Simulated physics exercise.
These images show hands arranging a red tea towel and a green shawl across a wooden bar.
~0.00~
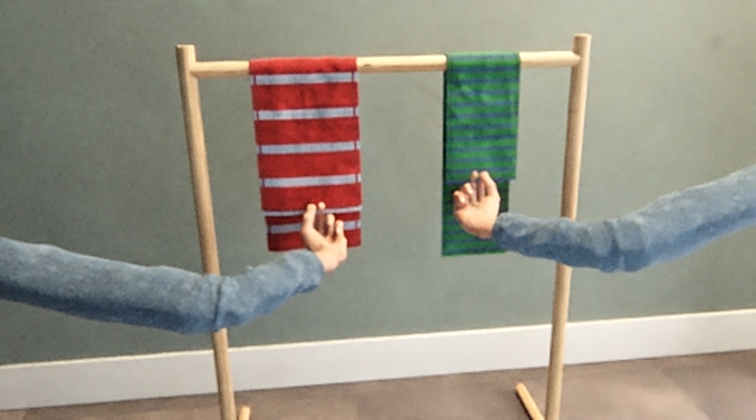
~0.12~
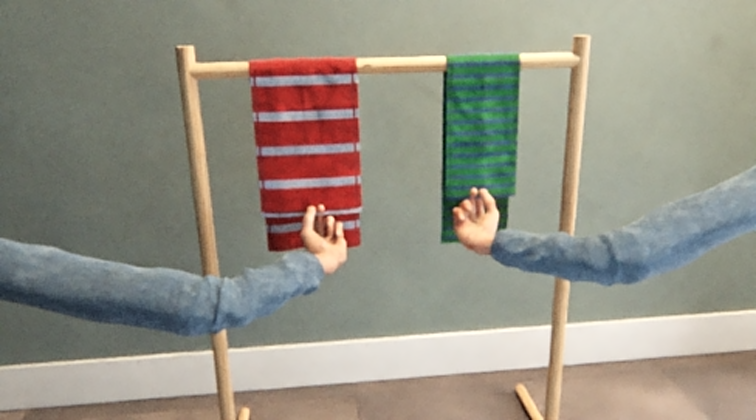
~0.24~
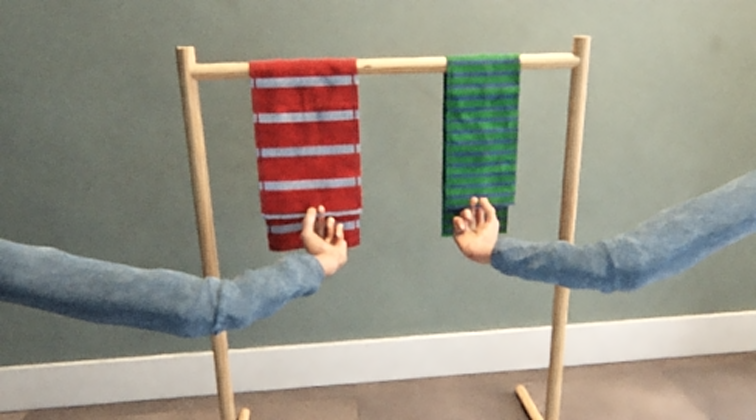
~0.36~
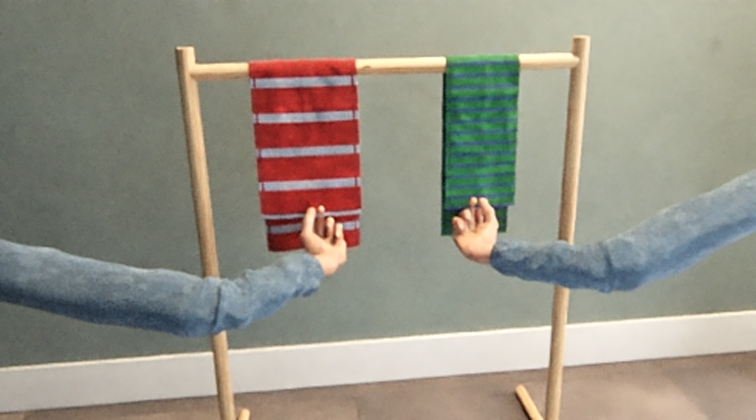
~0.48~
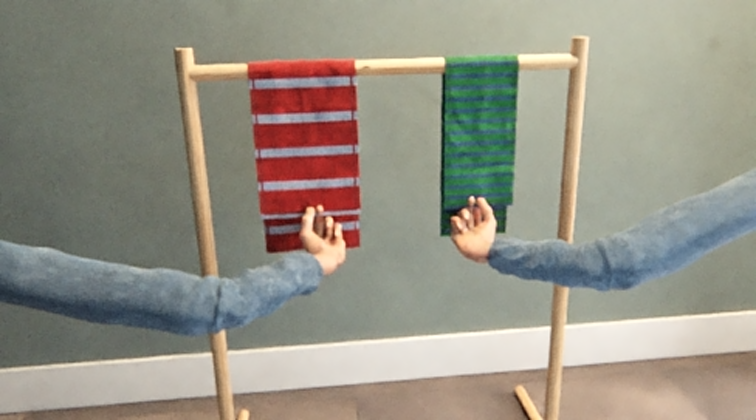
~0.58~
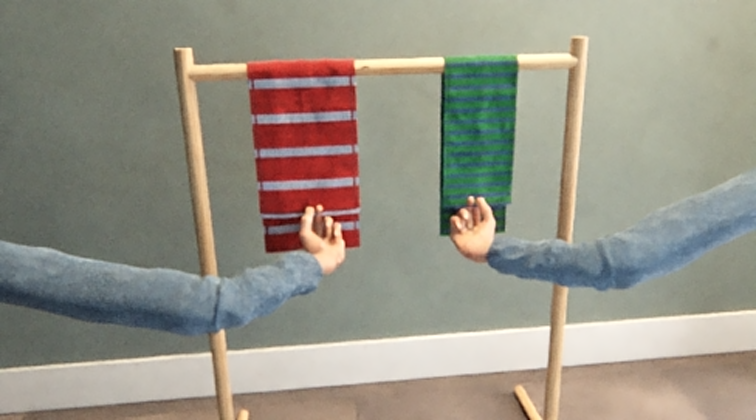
The footage shows two hands at a red striped cloth and a green striped cloth draped over a wooden bar; the right hand draws the green cloth's front layer down slightly, then both cloths stay almost still.
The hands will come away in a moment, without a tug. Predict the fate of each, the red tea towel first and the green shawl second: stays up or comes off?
One by one: The red tea towel never falls at all; the green shawl never falls at all.
After 1.50 s, tea towel still hanging; shawl still hanging.
At rest, tea towel still hanging; shawl still hanging. The red tea towel hangs there and the green shawl keeps its place.
